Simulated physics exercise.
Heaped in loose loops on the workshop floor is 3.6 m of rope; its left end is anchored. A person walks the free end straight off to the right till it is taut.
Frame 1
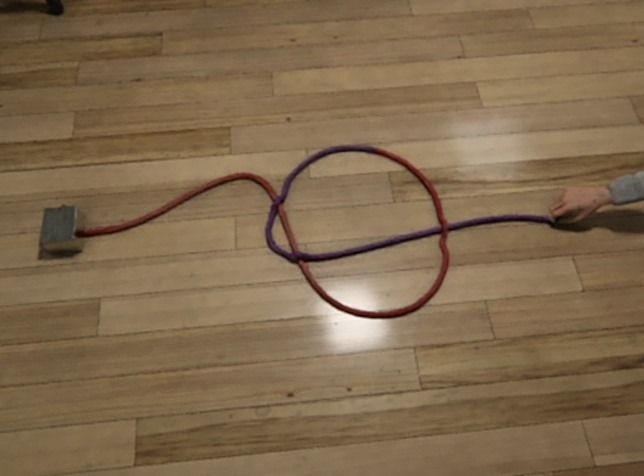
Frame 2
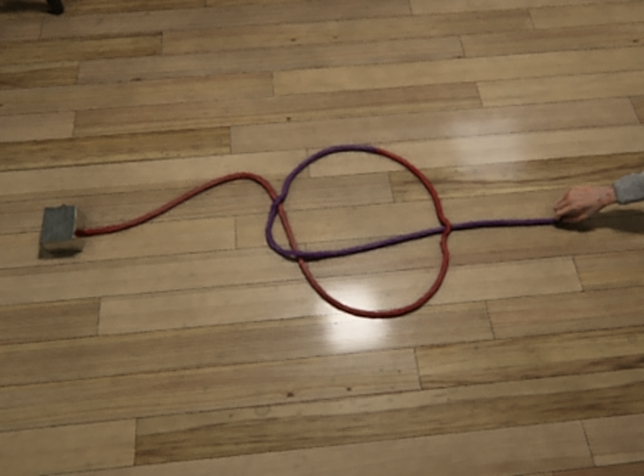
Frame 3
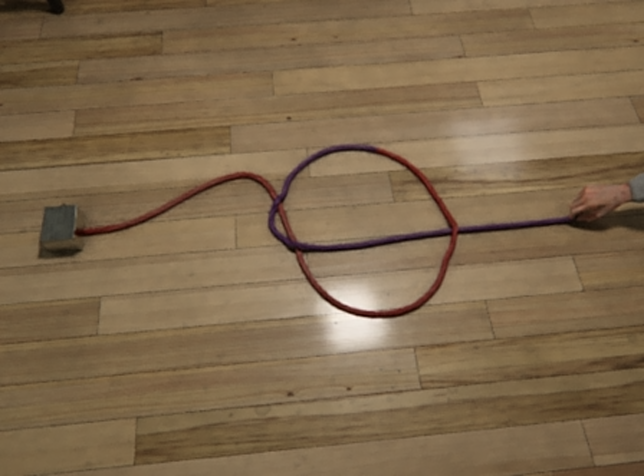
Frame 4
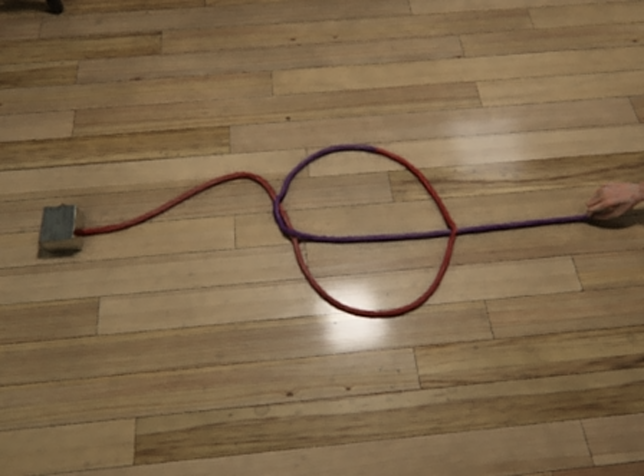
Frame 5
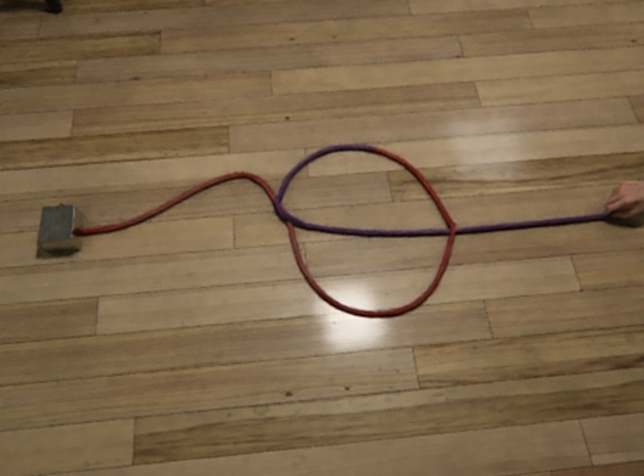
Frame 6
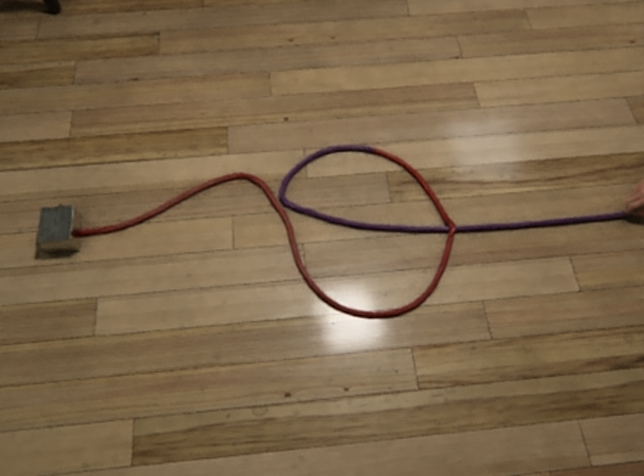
A hand at the right pulled the purple end of a red and purple rope steadily rightward across a wooden floor, and the small bend on the loop's left side shrank and slipped clear of the red part.
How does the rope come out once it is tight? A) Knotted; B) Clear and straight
Clear and straight (B).
Next, the ends are 2.3 m apart, loops still 60 cm across.
Then, the ends are 2.8 m apart, loops still 51 cm across.
After that, the ends are 3.4 m apart, loops still 36 cm across.
Later, the ends are 3.6 m apart, and it runs straight.
At the end, the ends are 3.6 m apart, and it runs straight.
